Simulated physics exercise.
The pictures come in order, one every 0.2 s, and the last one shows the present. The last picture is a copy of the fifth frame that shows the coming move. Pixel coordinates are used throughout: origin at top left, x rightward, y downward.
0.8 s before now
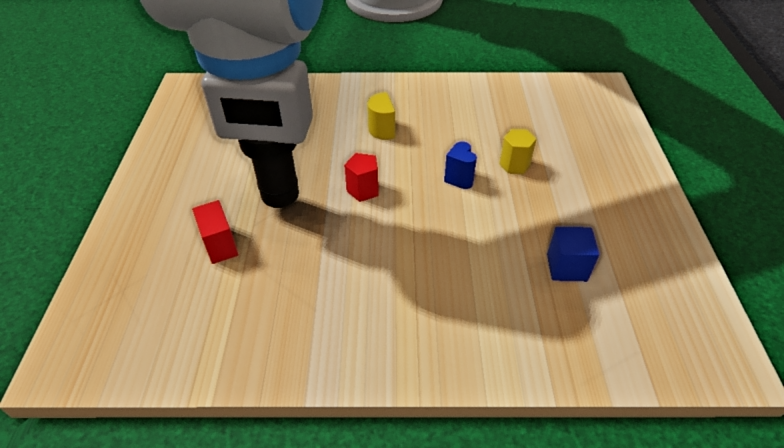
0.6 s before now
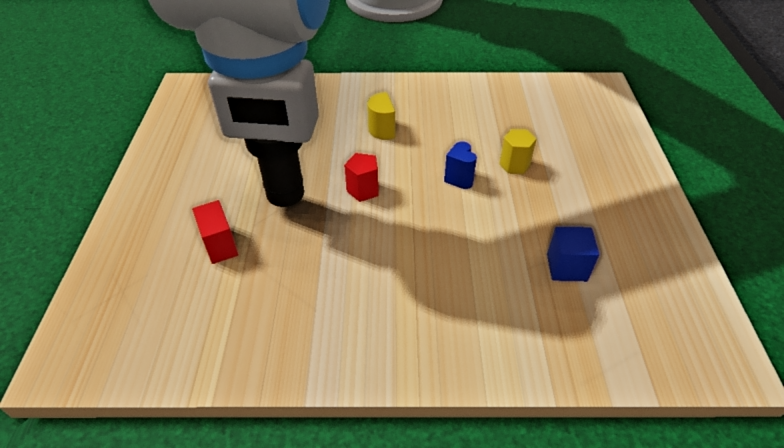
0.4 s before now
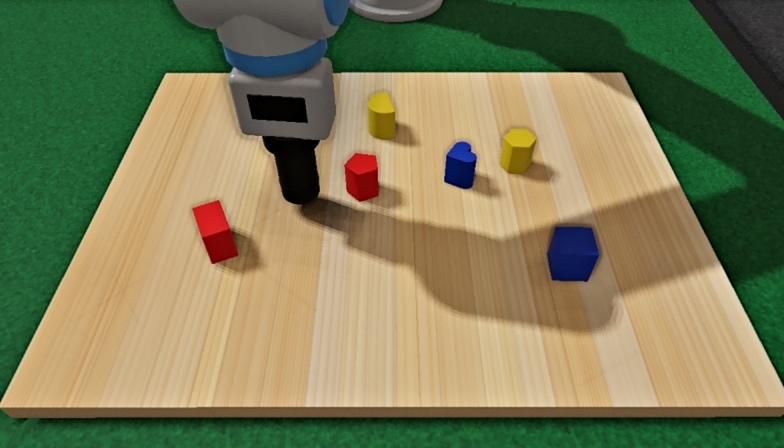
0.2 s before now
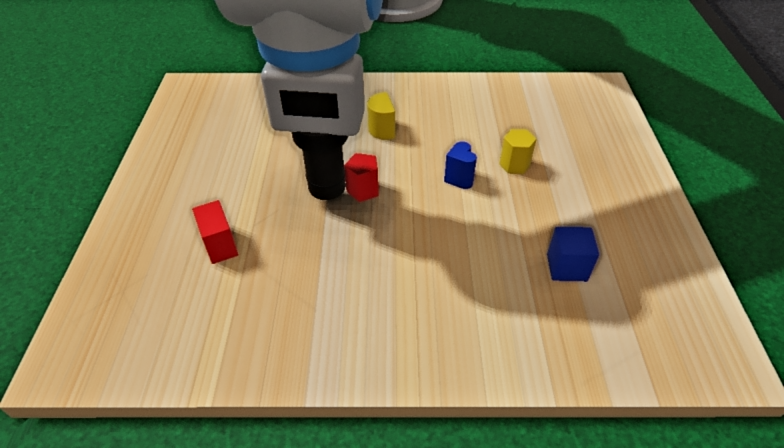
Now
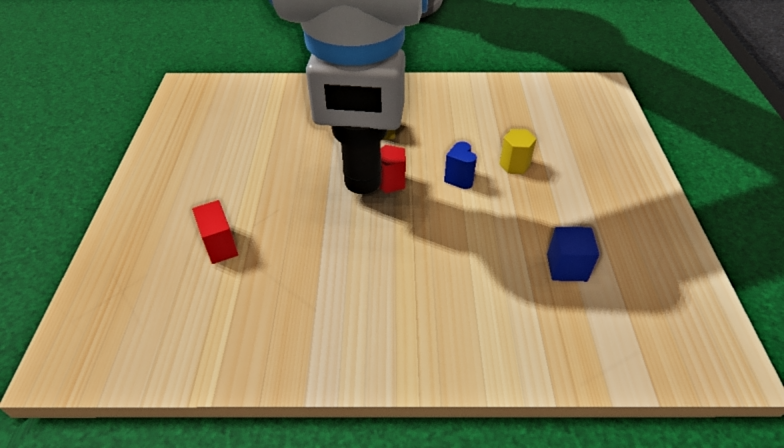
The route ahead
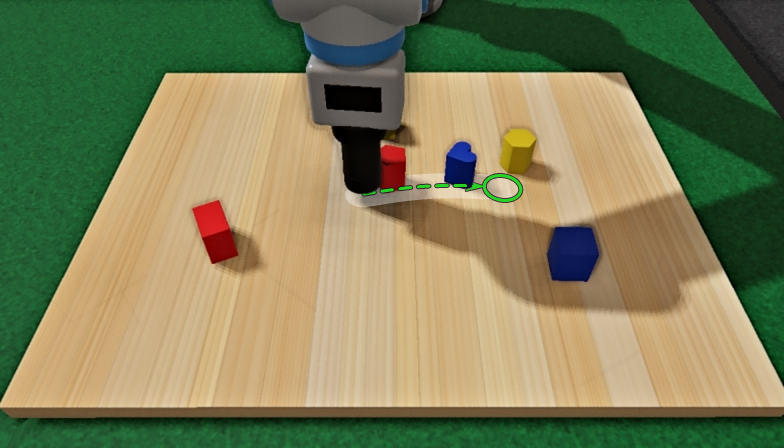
A robot arm sliding its black tip rightward across a wooden board, reaching a red block and pushing it to the right.
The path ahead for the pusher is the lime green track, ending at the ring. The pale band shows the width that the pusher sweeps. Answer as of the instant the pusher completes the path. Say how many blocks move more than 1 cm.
Displaced: Three or more.
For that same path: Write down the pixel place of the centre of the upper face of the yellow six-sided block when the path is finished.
Near (536, 128).
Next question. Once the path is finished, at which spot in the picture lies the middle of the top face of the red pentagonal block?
At pixel (439, 137).
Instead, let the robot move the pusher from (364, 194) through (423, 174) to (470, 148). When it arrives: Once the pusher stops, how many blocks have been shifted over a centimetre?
My prediction: One block.
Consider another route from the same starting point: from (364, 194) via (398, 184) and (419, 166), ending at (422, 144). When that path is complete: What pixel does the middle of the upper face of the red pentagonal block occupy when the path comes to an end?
It should be at about (454, 127).
The line goes from (364, 194) by way of (433, 186) to (502, 188).
The first path, step by step. One third of the way, pusher (410, 176); red pentagonal block (429, 142), turned 25° anticlockwise.
Two thirds of the way, pusher (458, 174); red pentagonal block (439, 137), turned 55° anticlockwise; blue heart block (489, 147), turned 25° anticlockwise.
At the end, pusher (505, 176); red pentagonal block (439, 137), turned 55° anticlockwise; blue heart block (522, 144), turned 90° anticlockwise; yellow six-sided block (536, 128), turned 25° anticlockwise.
